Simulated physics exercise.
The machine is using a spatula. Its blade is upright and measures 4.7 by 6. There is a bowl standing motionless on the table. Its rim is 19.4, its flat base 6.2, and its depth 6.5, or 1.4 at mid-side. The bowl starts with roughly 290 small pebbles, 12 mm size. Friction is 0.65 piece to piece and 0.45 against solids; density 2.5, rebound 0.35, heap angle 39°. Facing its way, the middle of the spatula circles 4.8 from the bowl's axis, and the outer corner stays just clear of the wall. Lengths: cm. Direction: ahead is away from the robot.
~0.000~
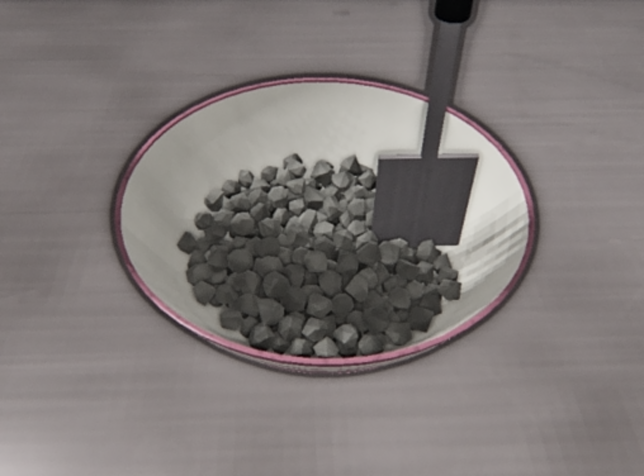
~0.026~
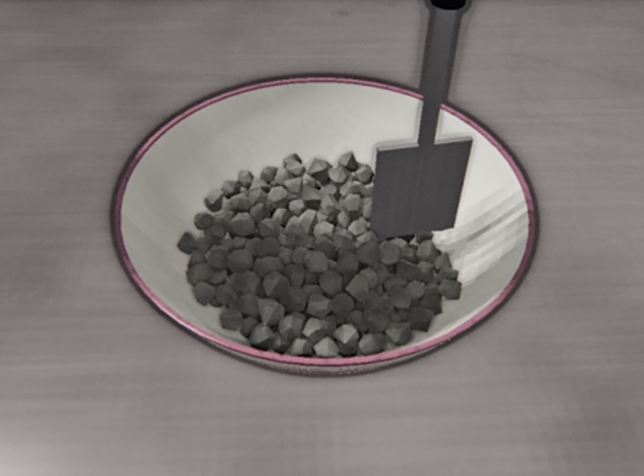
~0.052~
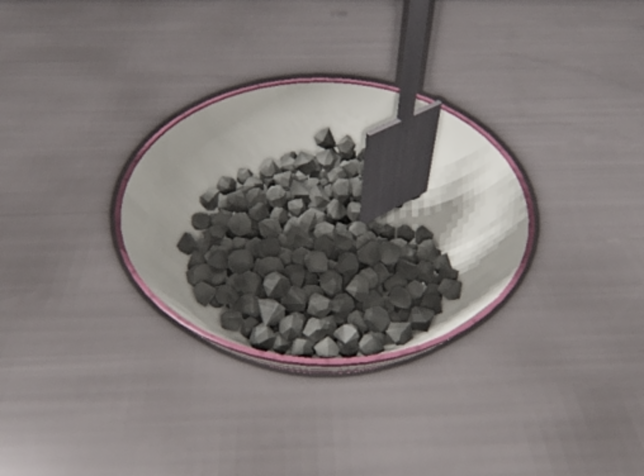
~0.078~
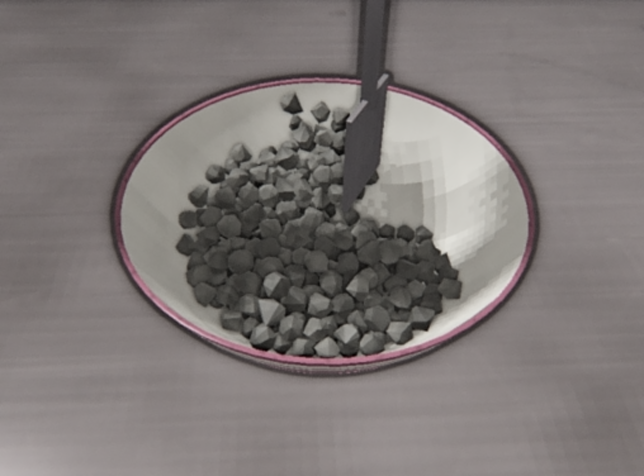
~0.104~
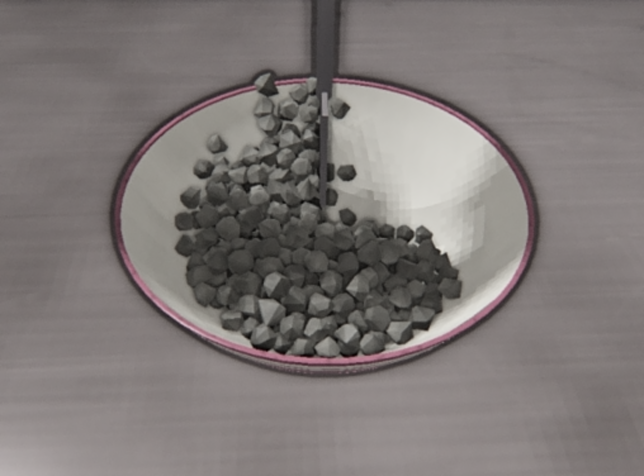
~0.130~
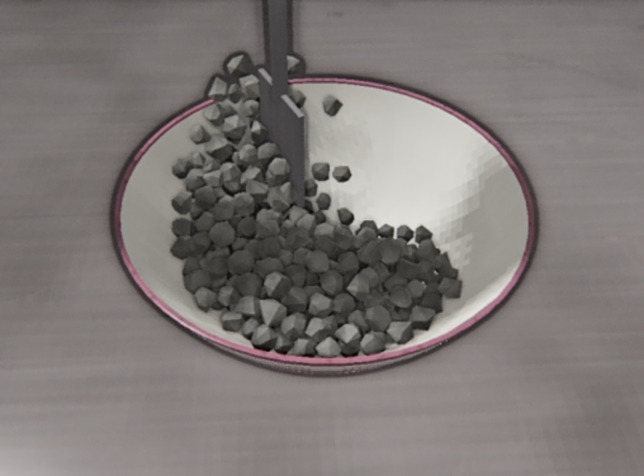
In this clip, a dark spatula dips into a pink-rimmed white bowl of small gray pebbles, then sweeps leftward along the far side while turning edge-on, pushing pebbles into a heap that rises up to the rim at the back left.
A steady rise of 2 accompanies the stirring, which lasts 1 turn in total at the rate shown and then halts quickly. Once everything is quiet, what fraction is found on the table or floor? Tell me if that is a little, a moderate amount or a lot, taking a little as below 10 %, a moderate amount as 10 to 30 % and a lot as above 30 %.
A moderate amount, from 10 to 30 %.
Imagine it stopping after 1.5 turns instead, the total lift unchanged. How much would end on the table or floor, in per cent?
Then roughly 25 percent.
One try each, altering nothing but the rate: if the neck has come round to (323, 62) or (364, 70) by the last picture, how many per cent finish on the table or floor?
Some 15 and 5 per cent.
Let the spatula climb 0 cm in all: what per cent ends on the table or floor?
About 30 percent.
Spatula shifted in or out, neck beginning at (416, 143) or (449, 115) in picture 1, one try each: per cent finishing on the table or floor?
Near 25 per cent and near 5 per cent, in that order.
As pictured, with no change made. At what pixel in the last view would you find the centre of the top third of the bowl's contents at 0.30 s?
The centre is roughly (378, 285).
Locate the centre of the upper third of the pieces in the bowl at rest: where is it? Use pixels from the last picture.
I'd say close to (337, 257).
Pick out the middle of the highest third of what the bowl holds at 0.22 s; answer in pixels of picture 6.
Roughly at (234, 270).
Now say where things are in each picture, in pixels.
In the first picture, spatula neck at (433, 129), 0° round; upper third of the load around (316, 241), from x 185 to 450, top at y 165; 288 in the bowl.
In the second picture, spatula neck at (430, 117), 9° round; upper third of the load around (316, 238), from x 185 to 450, top at y 165.
In the third picture, spatula neck at (408, 91), 33° round; upper third of the load around (315, 223), from x 185 to 450, top at y 140.
In the fourth picture, spatula neck at (370, 71), 61° round; upper third of the load around (300, 200), from x 185 to 450, top at y 105.
In the fifth picture, spatula neck at (325, 62), 88° round; upper third of the load around (284, 197), from x 185 to 450, top at y 85.
In the sixth picture, spatula neck at (279, 65), 115° round; upper third of the load around (252, 199), from x 180 to 450, top at y 65; 288 in the bowl.
After 0.22 s, 204° round, highest piece 10 above the table; 272 in the bowl, 16 in flight or on the tool.
After 0.30 s, 294° round, highest piece 10 above the table; 253 in the bowl, 10 on the table or floor, 25 in flight or on the tool.
After 0.54 s, 0° round, highest piece 5 above the table; 240 in the bowl, 48 on the table or floor.
After 1.24 s, 0° round, highest piece 5 above the table; 240 in the bowl, 48 on the table or floor.
At rest, 240 in the bowl, 48 on the table or floor. That is 17 % on the table or floor.
